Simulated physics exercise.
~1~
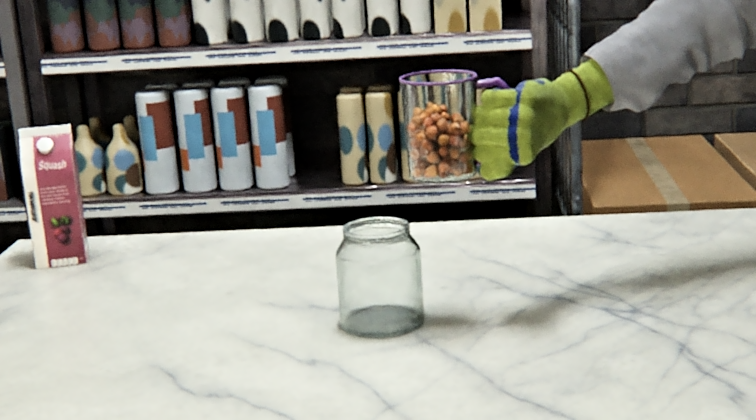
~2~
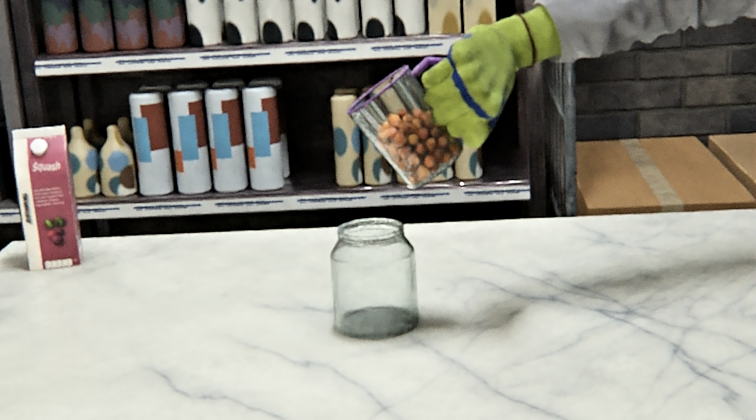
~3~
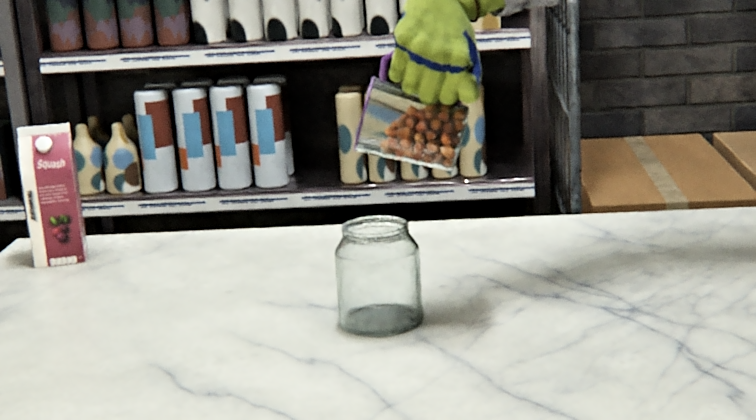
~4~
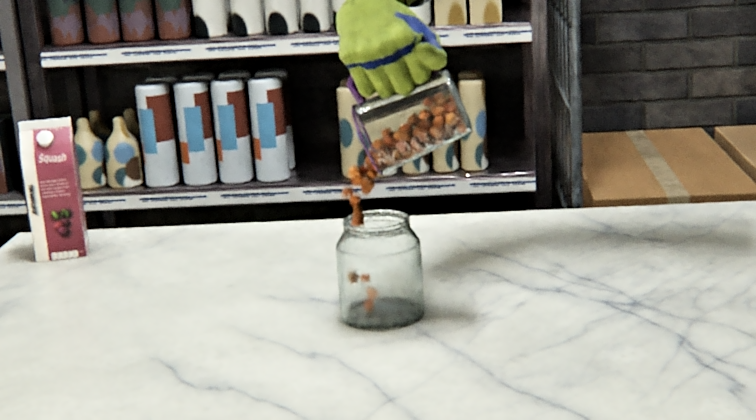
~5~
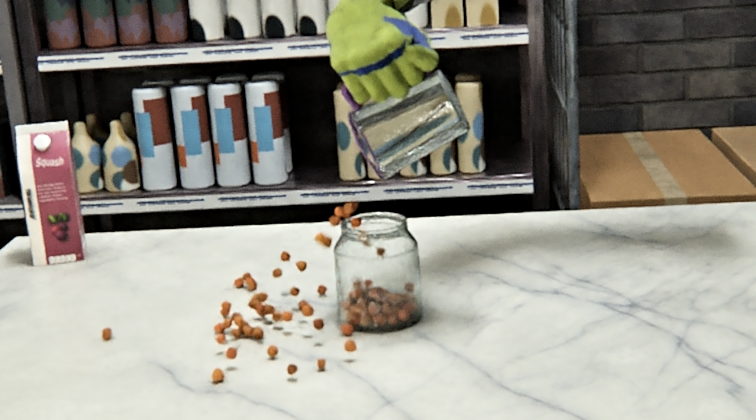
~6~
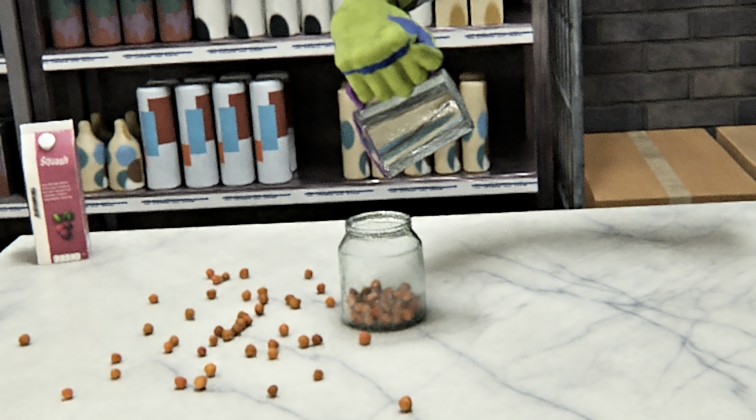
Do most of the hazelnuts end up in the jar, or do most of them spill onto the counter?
Most of the hazelnuts end up in the jar. A smaller share lies scattered on the counter, and the cup is left with hardly any.
